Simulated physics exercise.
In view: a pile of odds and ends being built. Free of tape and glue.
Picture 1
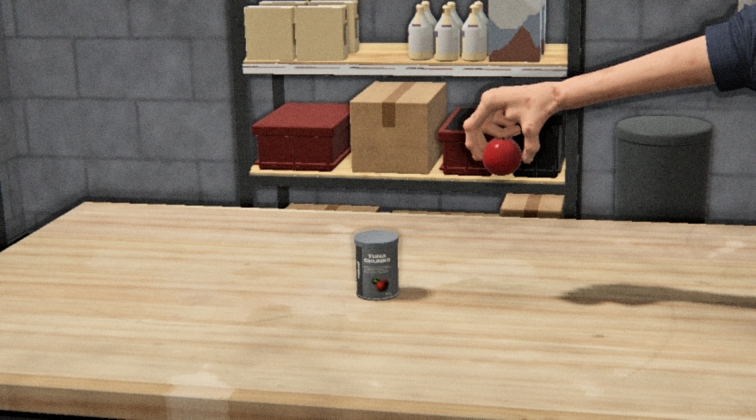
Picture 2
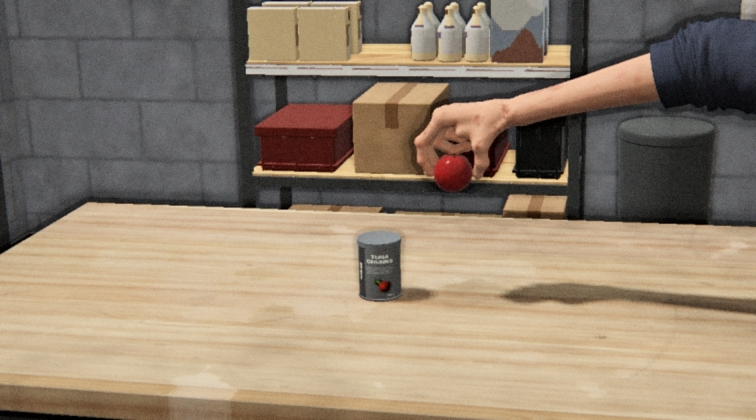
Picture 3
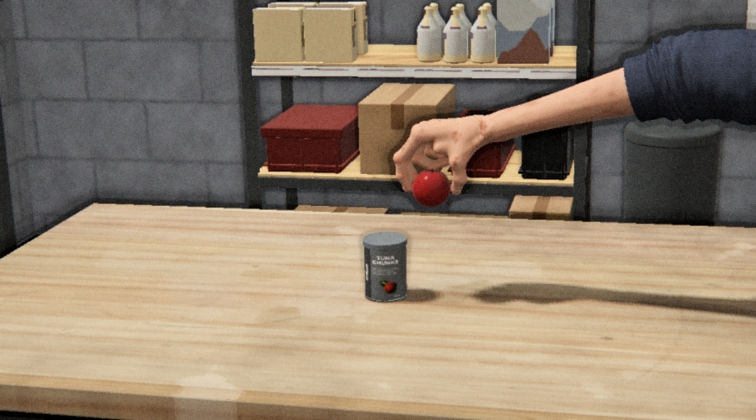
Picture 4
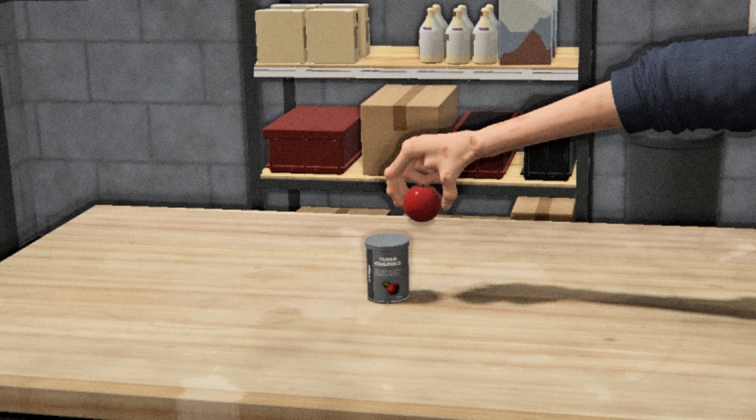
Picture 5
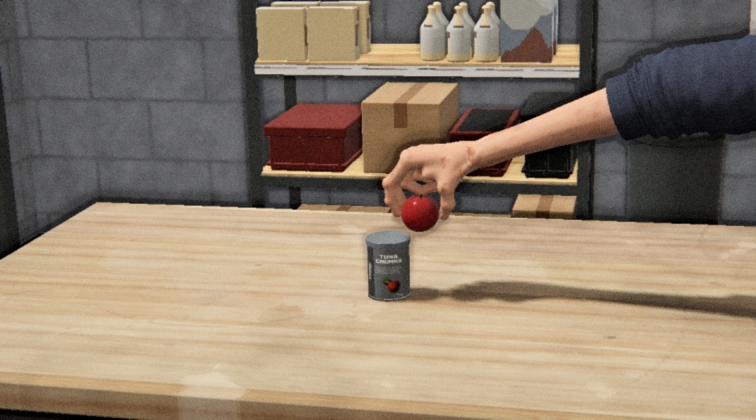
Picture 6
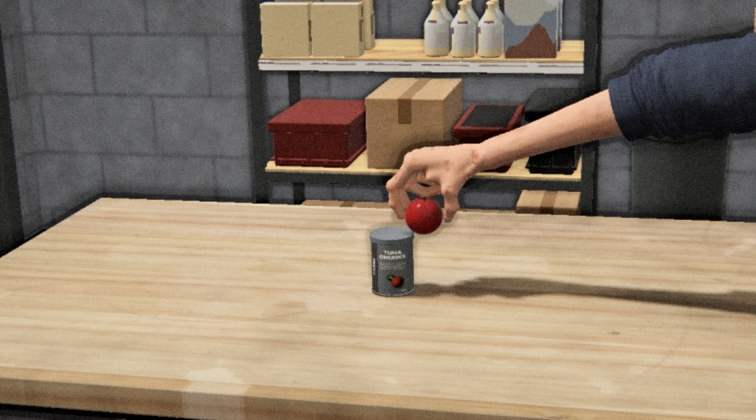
The clip opens with a hand holding a red tomato above a wooden table, up and to the right of a small grey tin. The arm carries the tomato left and down, slowing as it nears the tin, then hardly moves, with the tomato still under the fingers close by the tin's top.
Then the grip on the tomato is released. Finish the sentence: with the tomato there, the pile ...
The pile topples.
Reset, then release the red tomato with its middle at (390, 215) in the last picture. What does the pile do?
Outcome: The pile is still standing.
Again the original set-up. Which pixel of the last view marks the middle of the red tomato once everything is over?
Roughly pixel (458, 276) in the last picture.
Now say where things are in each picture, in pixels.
On its way; red tomato (502, 156); grey tin (377, 265), in the first picture.
On its way; red tomato (453, 172); grey tin (380, 266), in the second picture.
On its way; red tomato (432, 188); grey tin (385, 267), in the third picture.
On its way; red tomato (422, 203); grey tin (388, 269), in the fourth picture.
On its way; red tomato (420, 213); grey tin (389, 266), in the fifth picture.
In place under the hand; red tomato (424, 215); grey tin (392, 262), in the sixth picture.
Then, 0.30 s on from there, red tomato now fallen.
Then, 0.40 s on from there, things are still on the move.
In the end, fallen, red tomato; grey tin unmoved. At the end, from the last picture's camera, red tomato near (458, 276). The pile comes apart.
